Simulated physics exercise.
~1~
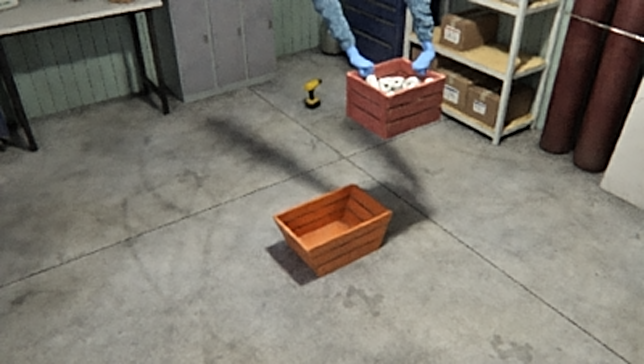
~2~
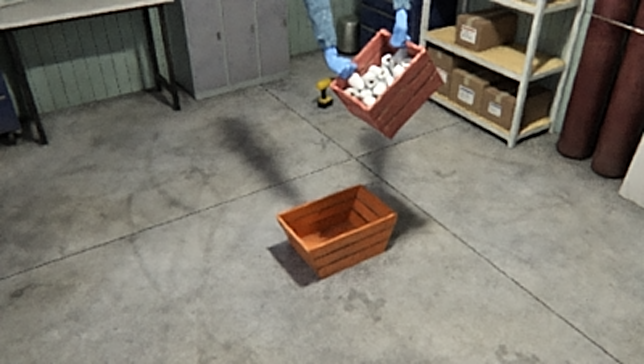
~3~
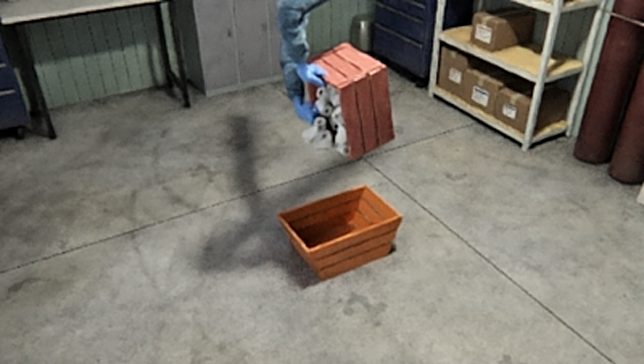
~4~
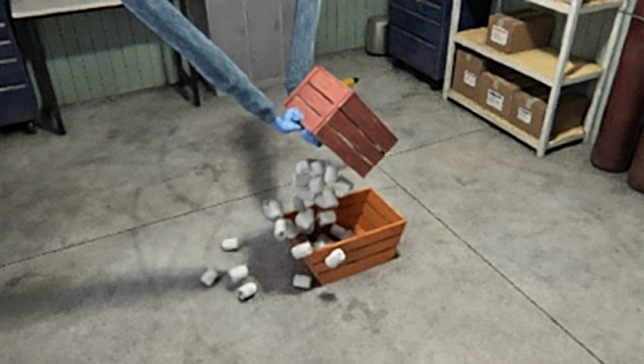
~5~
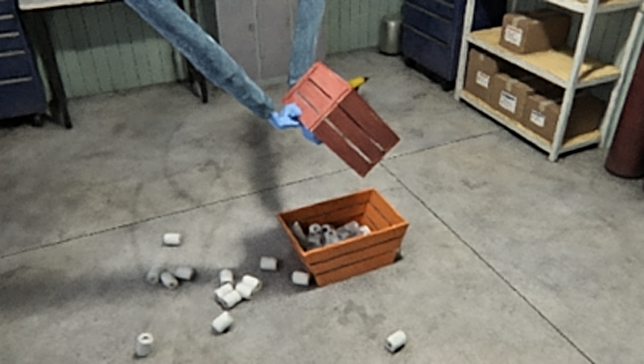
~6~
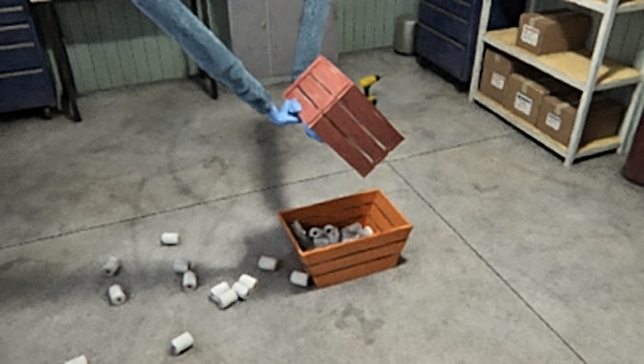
Red crate tipped by blue-gloved hands pouring white rolls toward an orange crate, most landing inside and others scattering across the floor.
